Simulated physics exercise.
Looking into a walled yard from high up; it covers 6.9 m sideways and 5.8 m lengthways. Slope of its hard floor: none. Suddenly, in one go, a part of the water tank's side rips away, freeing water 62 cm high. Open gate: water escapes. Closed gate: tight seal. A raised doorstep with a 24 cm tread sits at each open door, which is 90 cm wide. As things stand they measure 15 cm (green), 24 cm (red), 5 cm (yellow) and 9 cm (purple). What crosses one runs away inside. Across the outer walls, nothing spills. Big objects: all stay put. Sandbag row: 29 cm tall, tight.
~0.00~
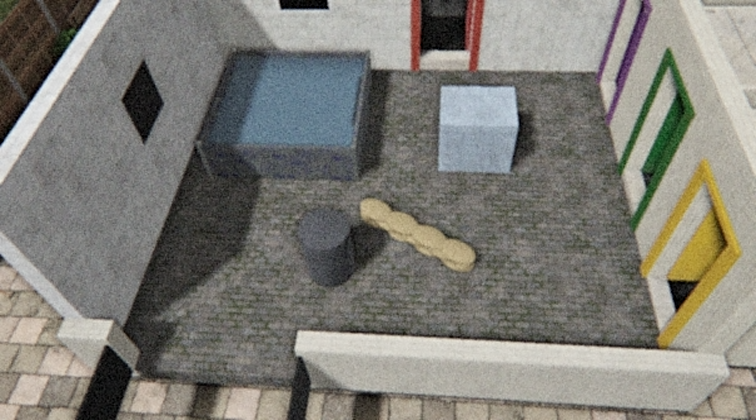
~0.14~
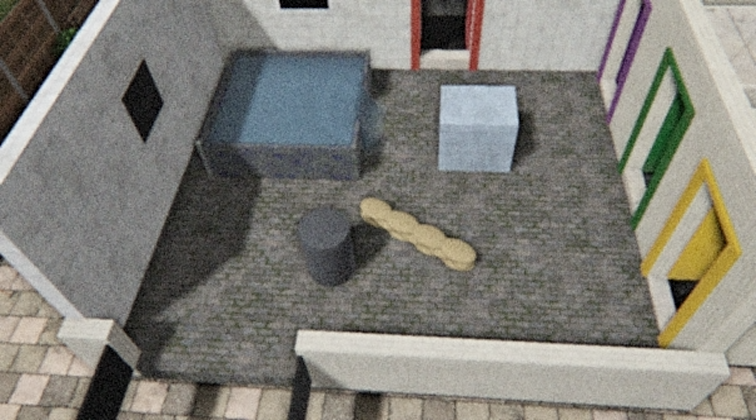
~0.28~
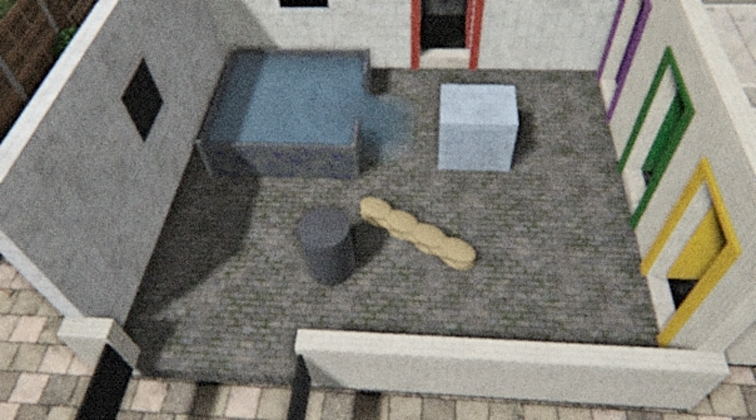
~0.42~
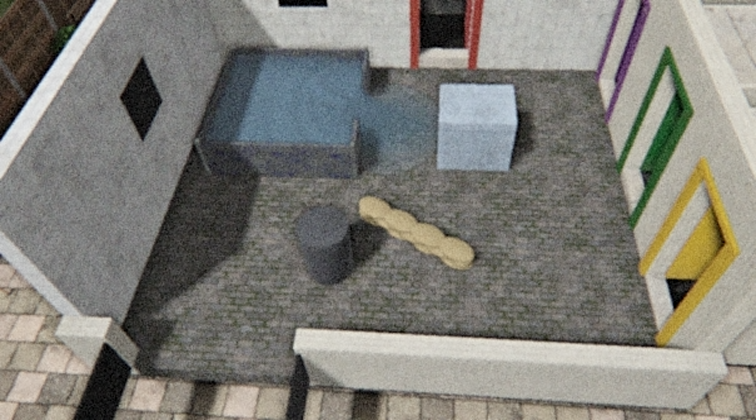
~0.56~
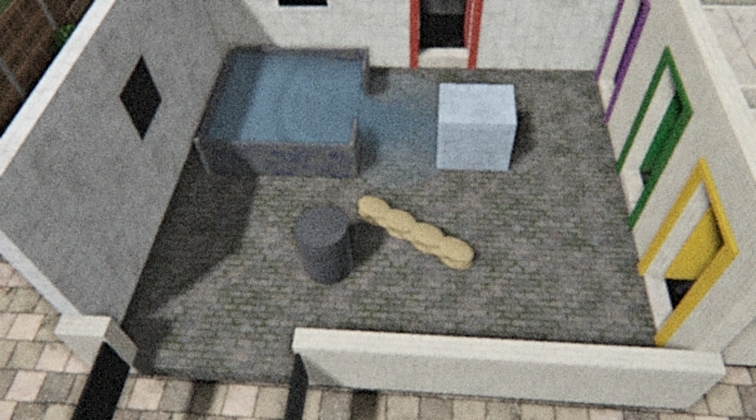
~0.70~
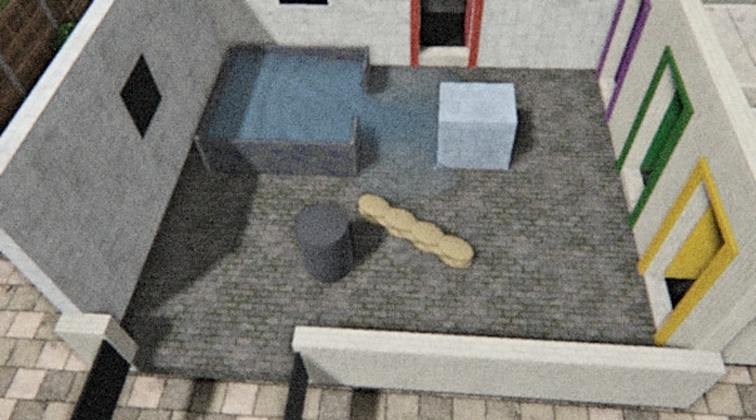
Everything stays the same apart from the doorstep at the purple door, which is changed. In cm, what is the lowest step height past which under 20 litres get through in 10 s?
Close to 28 cm is just enough.
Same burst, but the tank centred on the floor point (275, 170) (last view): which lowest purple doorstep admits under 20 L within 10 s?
About 11.0 cm.
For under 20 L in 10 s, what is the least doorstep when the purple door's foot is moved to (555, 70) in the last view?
24 cm.
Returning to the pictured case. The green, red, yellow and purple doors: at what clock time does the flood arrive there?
Green: 2.2 s; red: 0.8 s; yellow: 2.8 s; purple: 1.3 s.
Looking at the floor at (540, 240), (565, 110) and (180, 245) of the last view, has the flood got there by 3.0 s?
So the three spots come out swamped, swamped, spared, in that order.
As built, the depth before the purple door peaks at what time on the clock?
It peaks around 2.6 s.
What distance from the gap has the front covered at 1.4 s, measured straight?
4.2 metres.
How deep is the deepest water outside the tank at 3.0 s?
It gets to close to 32 centimetres there.
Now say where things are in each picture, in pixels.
In the first frame, the water tank at (290, 99) is whole and still, 62 cm deep; the purple door at (620, 53) is dry.
In the second frame, the front is at (376, 150), 0.3 m from the gap at (361, 117); 0.3 m2 of floor is wet, 62 cm left at the back.
In the third frame, water pours out at (361, 119) and has run 0.8 m, to (409, 142); about 10 cm deep outside, 62 cm at the back.
In the fourth frame, the gap is at (360, 118), the front 1.3 m out at (438, 143); the back of the water tank holds 62 cm.
In the fifth frame, water pours out at (360, 118) and has run 1.9 m, to a hidden place; about 6 cm deep outside, 62 cm at the back.
In the sixth frame, the front is at a hidden place, 2.4 m from the gap at (360, 115); 4.1 m2 of floor is wet, 61 cm left at the back; 1.8 m in a straight line remain to the purple door at (619, 50).
After 1.4 s water covers 25 % of the floor, deepest (42 cm) near (430, 136); 9 cm at the purple door, 0 litres in over its 9 cm doorstep.
After 3.0 s water covers 45 % of the floor, deepest (32 cm) near (598, 89); 29 cm at the purple door, 150 litres in over its 9 cm doorstep.
After 10.0 s water covers 95 % of the floor, deepest (14 cm) near (619, 241); 10 cm at the purple door, 466 litres in over its 9 cm doorstep.
At the purple door as built, the water arrived by 1.3 s and peaked near 29 cm at 2.6 s.
With a doorstep of 26 cm, 32 litres would have come in within the 10 s; with 30.5 cm, 12 litres. So under 20 litres takes about 28 cm.
